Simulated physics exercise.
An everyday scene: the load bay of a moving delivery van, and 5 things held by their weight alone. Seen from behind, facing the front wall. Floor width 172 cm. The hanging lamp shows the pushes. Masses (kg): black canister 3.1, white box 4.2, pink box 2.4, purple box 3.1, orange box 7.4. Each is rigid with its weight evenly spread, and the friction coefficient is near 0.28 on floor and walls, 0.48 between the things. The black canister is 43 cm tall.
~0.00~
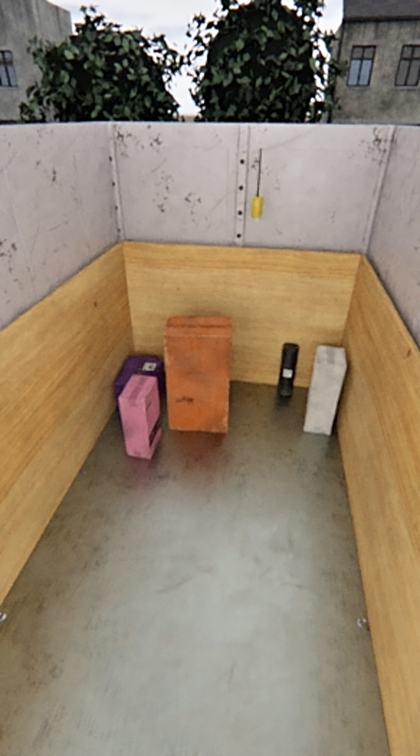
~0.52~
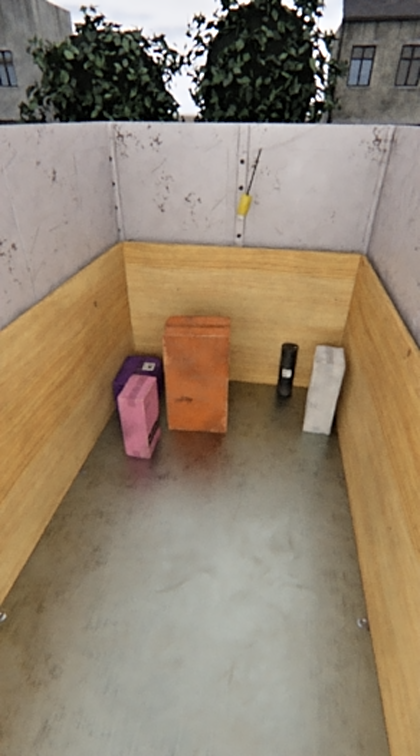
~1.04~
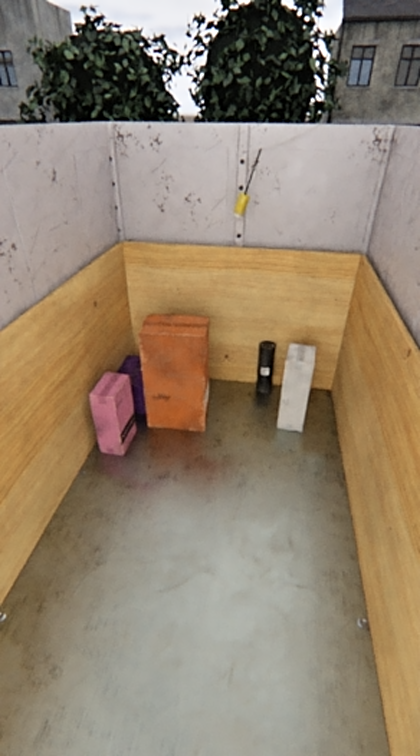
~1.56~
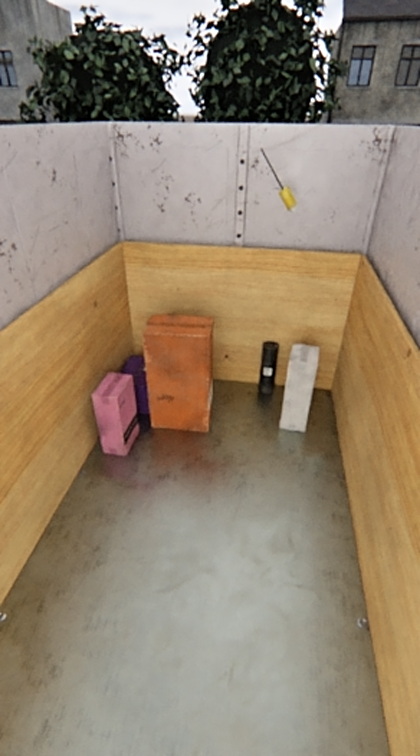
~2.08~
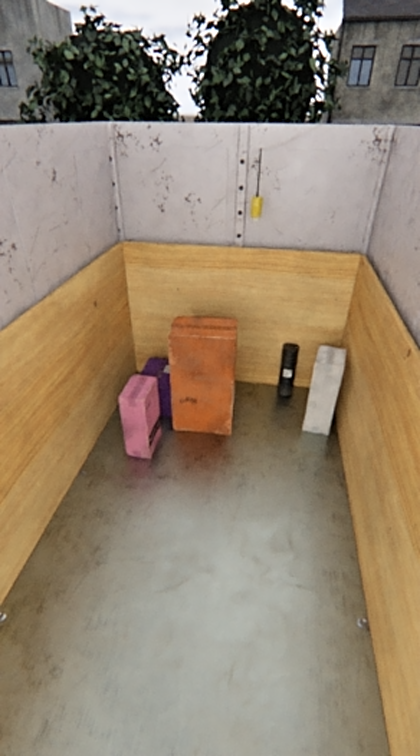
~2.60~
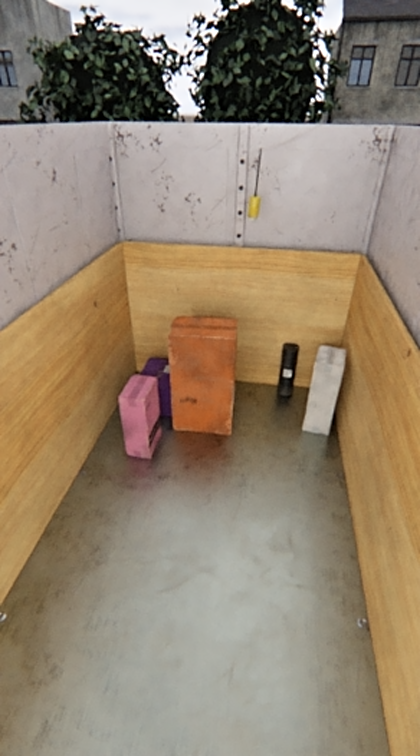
In the back of a van, a yellow lamp swung as the boxes and black canister slid left across the floor, then most of them shifted back right while the purple box stayed partly hidden.
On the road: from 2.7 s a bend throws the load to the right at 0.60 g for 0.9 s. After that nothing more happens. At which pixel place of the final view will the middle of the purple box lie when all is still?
Resting place of the purple box: (236, 392).
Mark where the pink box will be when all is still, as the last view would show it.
Around (303, 458).
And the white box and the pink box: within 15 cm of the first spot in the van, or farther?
The white box stays put; the pink box gets shifted.
By 3.20 s, force 0.60 g right; purple box 33 cm from its spot near (181, 388); orange box 20 cm from its spot; pink box 16 cm from its spot.
By 3.50 s, force 0.24 g right; purple box 76 cm from its spot near (234, 393); pink box tilted 4°; orange box 63 cm from its spot.
When it is over (4.7 s), lying over in the van, pink box; not toppled but over 15 cm from the start, black canister, purple box and orange box; the last one within 15 cm of the start. In the last view, purple box near (236, 392).
